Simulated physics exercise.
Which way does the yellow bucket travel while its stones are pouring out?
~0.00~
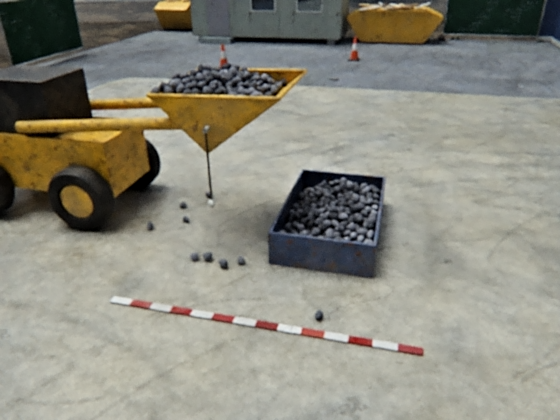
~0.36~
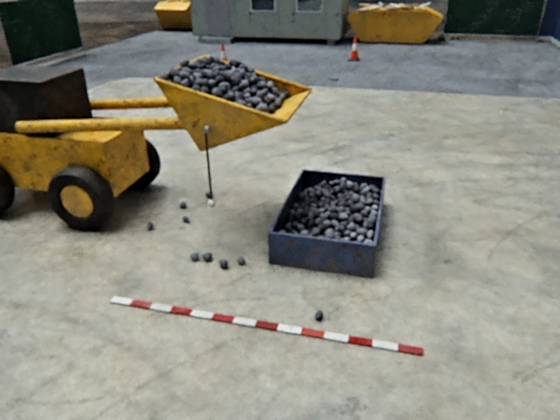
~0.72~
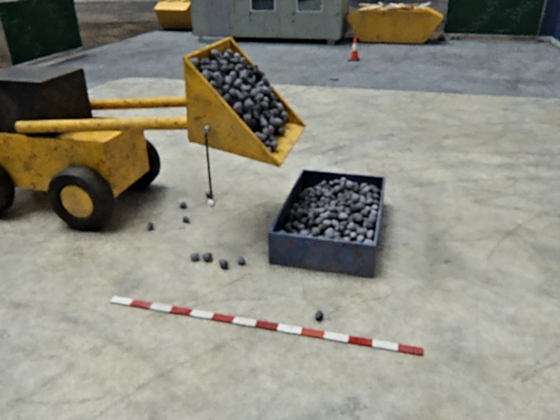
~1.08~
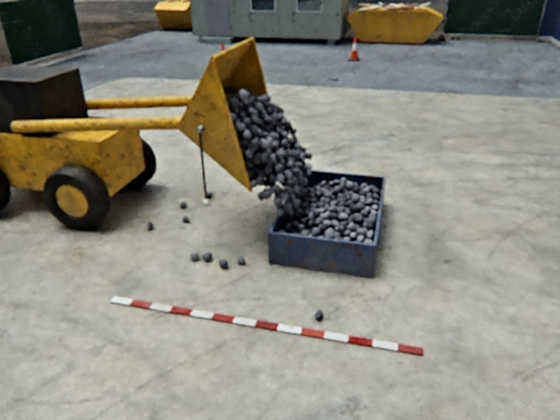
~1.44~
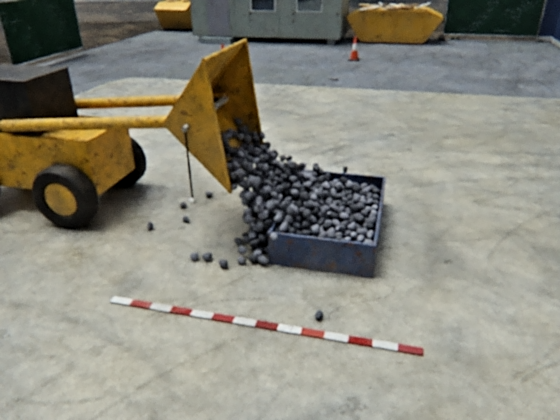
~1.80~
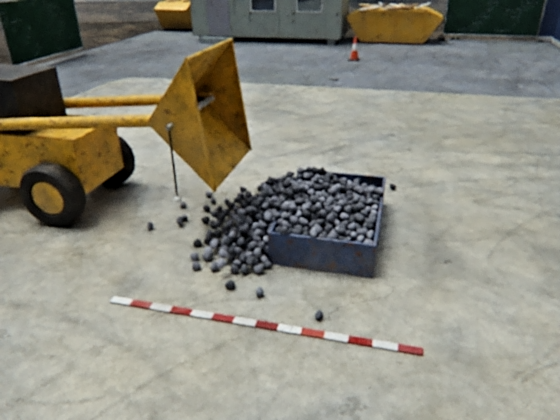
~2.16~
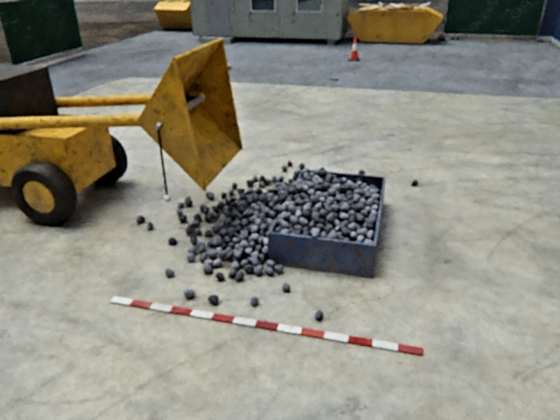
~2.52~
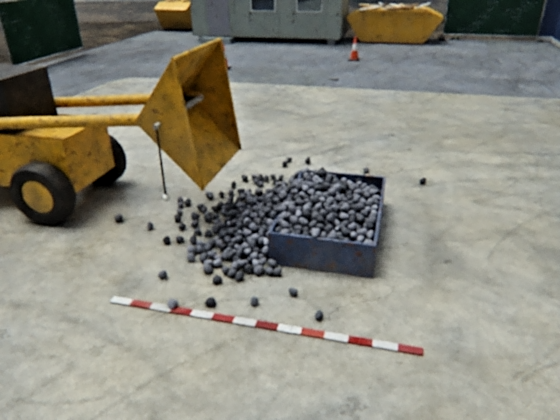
It moves to the left, carried back by the loader as it draws away from the blue bin.
